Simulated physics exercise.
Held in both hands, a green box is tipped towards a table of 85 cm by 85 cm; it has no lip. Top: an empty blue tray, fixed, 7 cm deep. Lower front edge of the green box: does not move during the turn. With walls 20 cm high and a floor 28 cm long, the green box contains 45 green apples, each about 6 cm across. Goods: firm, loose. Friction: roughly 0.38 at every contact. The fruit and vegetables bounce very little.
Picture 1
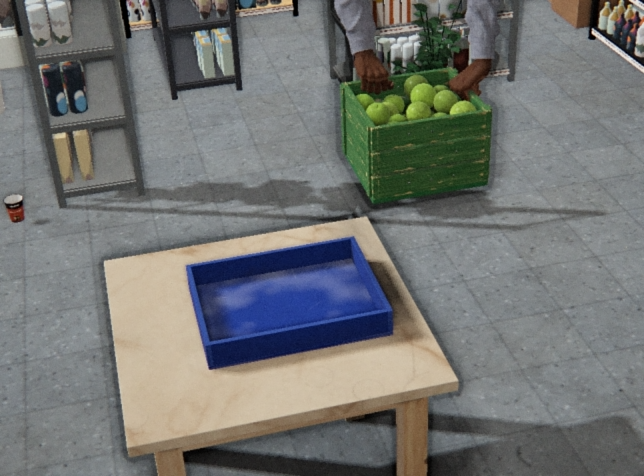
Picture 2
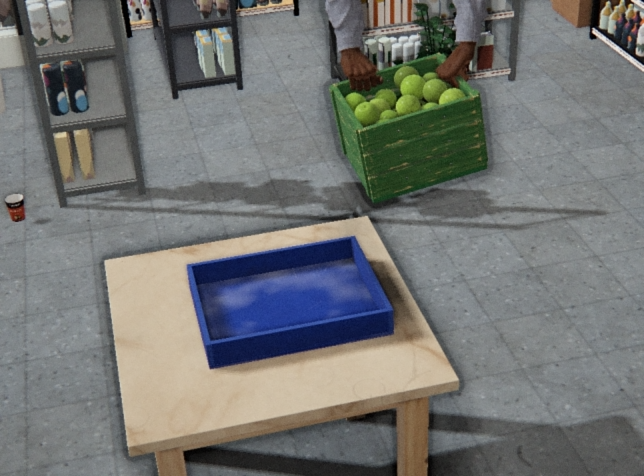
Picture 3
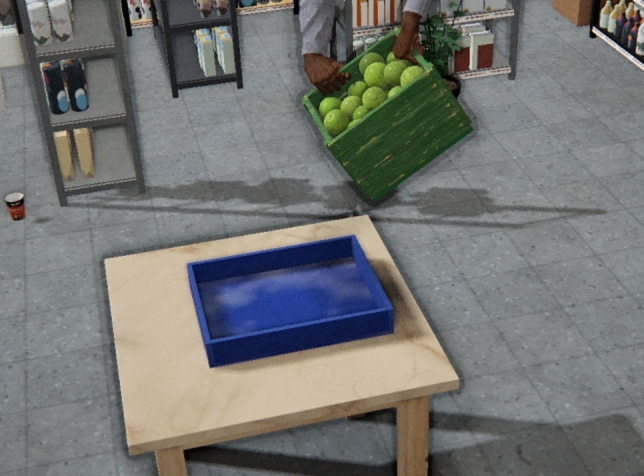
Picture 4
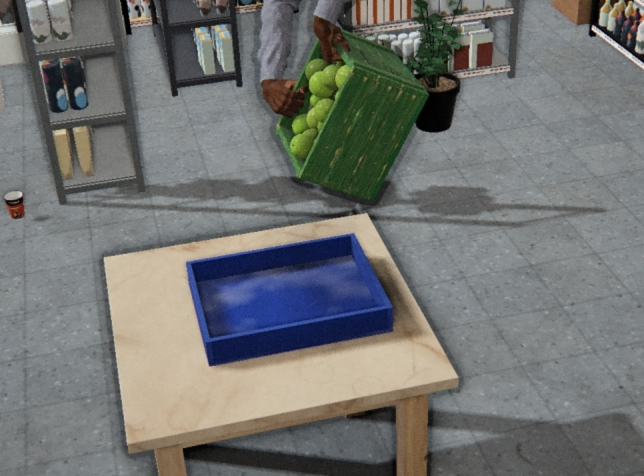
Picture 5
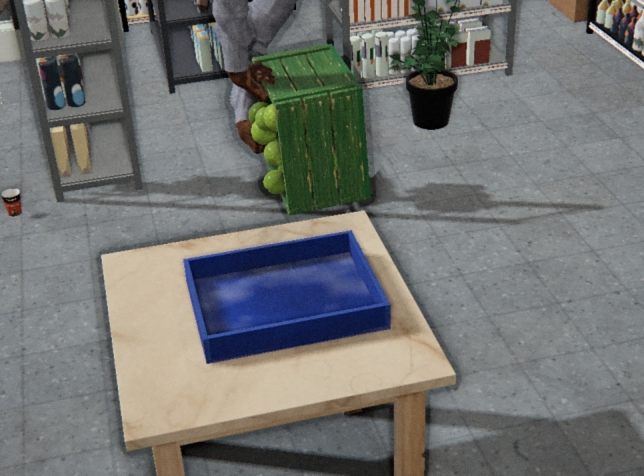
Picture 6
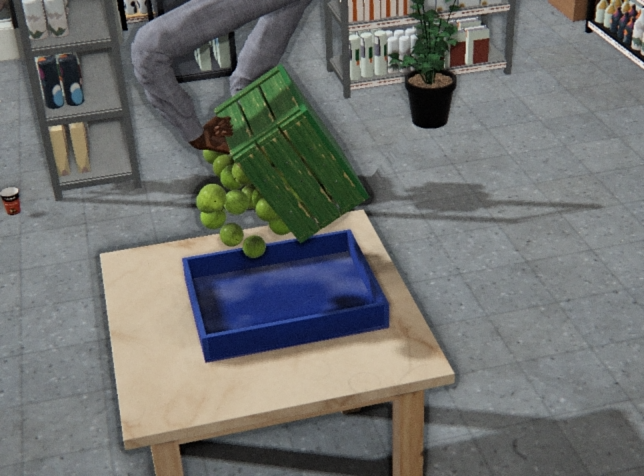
A green box of green apples tips left in two hands, spilling several above a blue tray.
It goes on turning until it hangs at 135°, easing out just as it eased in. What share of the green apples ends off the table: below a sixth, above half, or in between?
It is going to be a sixth up to fifty percent.
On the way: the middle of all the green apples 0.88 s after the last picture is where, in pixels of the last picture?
I'd say close to (227, 301).
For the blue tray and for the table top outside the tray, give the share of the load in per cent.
Estimate: 60 % then 5 %.
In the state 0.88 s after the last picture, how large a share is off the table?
30 % by then.
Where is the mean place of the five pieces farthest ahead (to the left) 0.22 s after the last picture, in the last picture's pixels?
Near (93, 311) in pixels.
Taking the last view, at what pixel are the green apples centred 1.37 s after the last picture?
(227, 301).
Then, 0.22 s after the last picture, tilt 135°; 19 in the blue tray, 17 on the table top outside the tray and 9 in the air.
Then, 0.49 s after the last picture, tilt 135°; 27 in the blue tray, 9 on the table top outside the tray and 9 over the left end of the table.
Then, 0.88 s after the last picture, tilt 135°; 27 in the blue tray, 4 on the table top outside the tray, 13 over the left end of the table and 1 over the table's other edges.
When it is over (1.37 s after the last picture), 27 in the blue tray, 3 on the table top outside the tray, 13 over the left end of the table and 2 over the table's other edges. Asked share, 15 of 45, 33 per cent.
